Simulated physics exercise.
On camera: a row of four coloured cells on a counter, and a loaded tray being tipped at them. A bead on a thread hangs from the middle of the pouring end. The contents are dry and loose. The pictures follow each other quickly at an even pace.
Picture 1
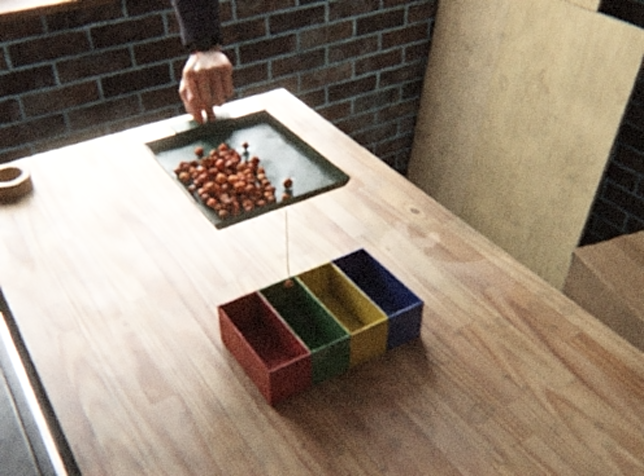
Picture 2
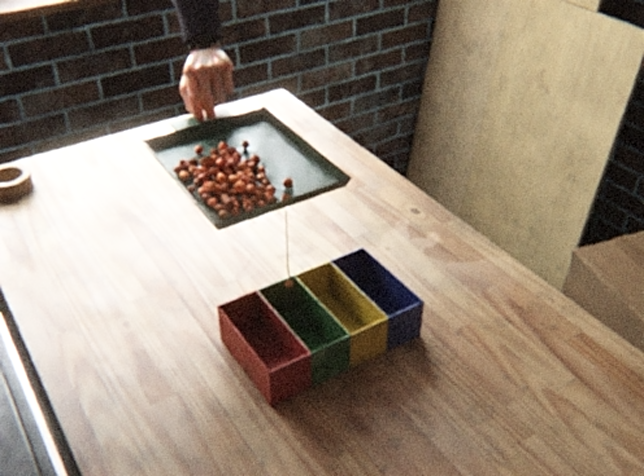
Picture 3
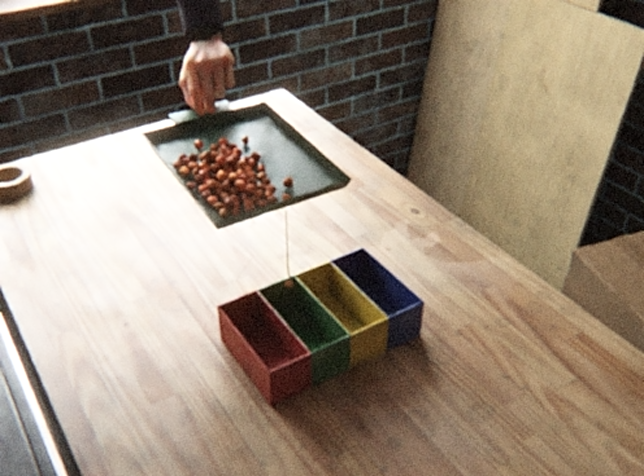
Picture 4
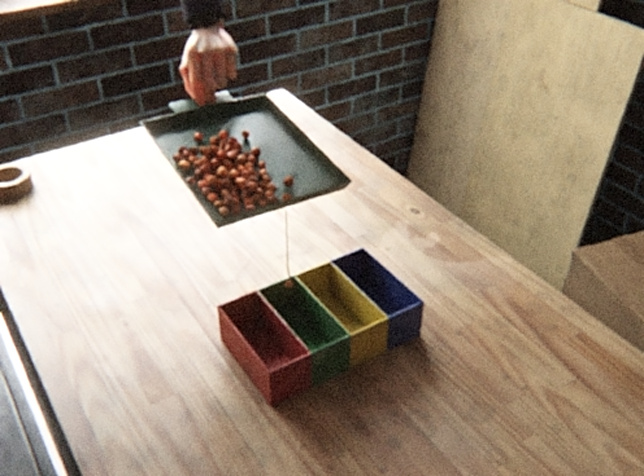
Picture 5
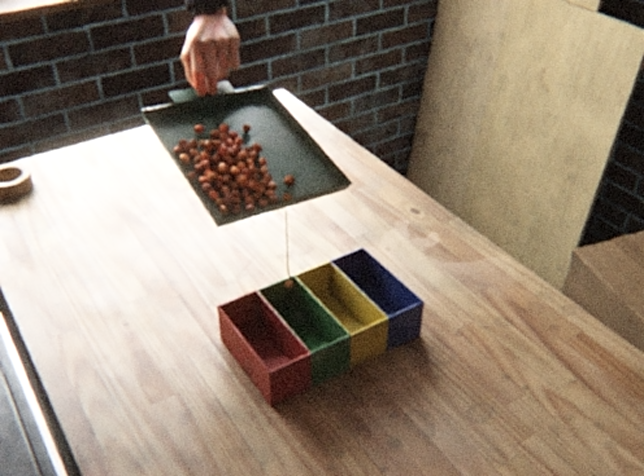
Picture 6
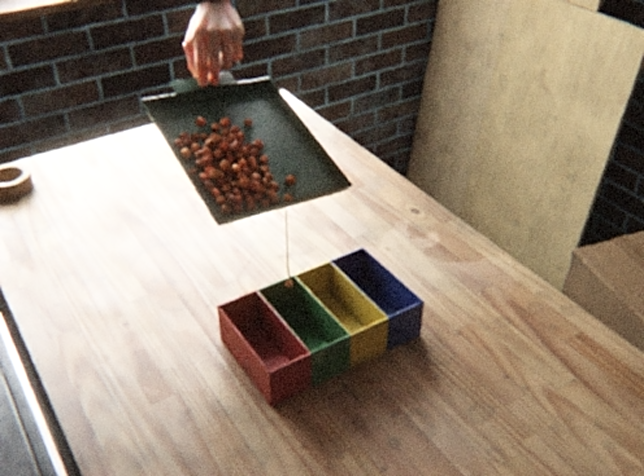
The footage shows a hand gradually raising the far edge of a dark tray of small reddish-brown pieces, tilting it toward four coloured cells on a wooden counter, while the load barely shifts and a bead hangs from a thread.
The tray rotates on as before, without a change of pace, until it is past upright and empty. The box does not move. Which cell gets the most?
Fullest: The yellow cell.
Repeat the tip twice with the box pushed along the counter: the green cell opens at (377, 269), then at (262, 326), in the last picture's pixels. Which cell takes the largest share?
First that red cell, then the blue cell.
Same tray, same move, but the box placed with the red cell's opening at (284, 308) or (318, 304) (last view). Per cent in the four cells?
First some 100, then 90 per cent.
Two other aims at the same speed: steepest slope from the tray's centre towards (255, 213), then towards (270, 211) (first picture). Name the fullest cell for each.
First the red cell, then the red one.
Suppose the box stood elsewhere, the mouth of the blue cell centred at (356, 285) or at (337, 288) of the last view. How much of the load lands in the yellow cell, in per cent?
The first gives 40 %, the second 20 %.
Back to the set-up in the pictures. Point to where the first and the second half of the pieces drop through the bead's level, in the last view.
The first part at (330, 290); the rest at (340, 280).
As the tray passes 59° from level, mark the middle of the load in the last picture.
Close to (292, 188).
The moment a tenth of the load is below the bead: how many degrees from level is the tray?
Near 65 degrees.
Just after the last frame, tray tipped steeply; the larger part on the tray; just a few in the yellow cell; just a few in the green cell; about a tenth falling or outside the box.
A moment on, tray tipped right over; roughly a quarter on the tray; roughly a third in the yellow cell; about a tenth in the green cell; about a tenth in the blue cell; just a few in the red cell; roughly a quarter falling or outside the box.
Further on, tray tipped past a quarter turn; roughly half in the yellow cell; roughly a quarter in the blue cell; roughly a quarter in the green cell; just a few in the red cell; just a few falling or outside the box.
When it is over, tray tipped past a quarter turn; roughly half in the yellow cell; roughly a quarter in the blue cell; roughly a quarter in the green cell; just a few in the red cell; just a few outside the box.
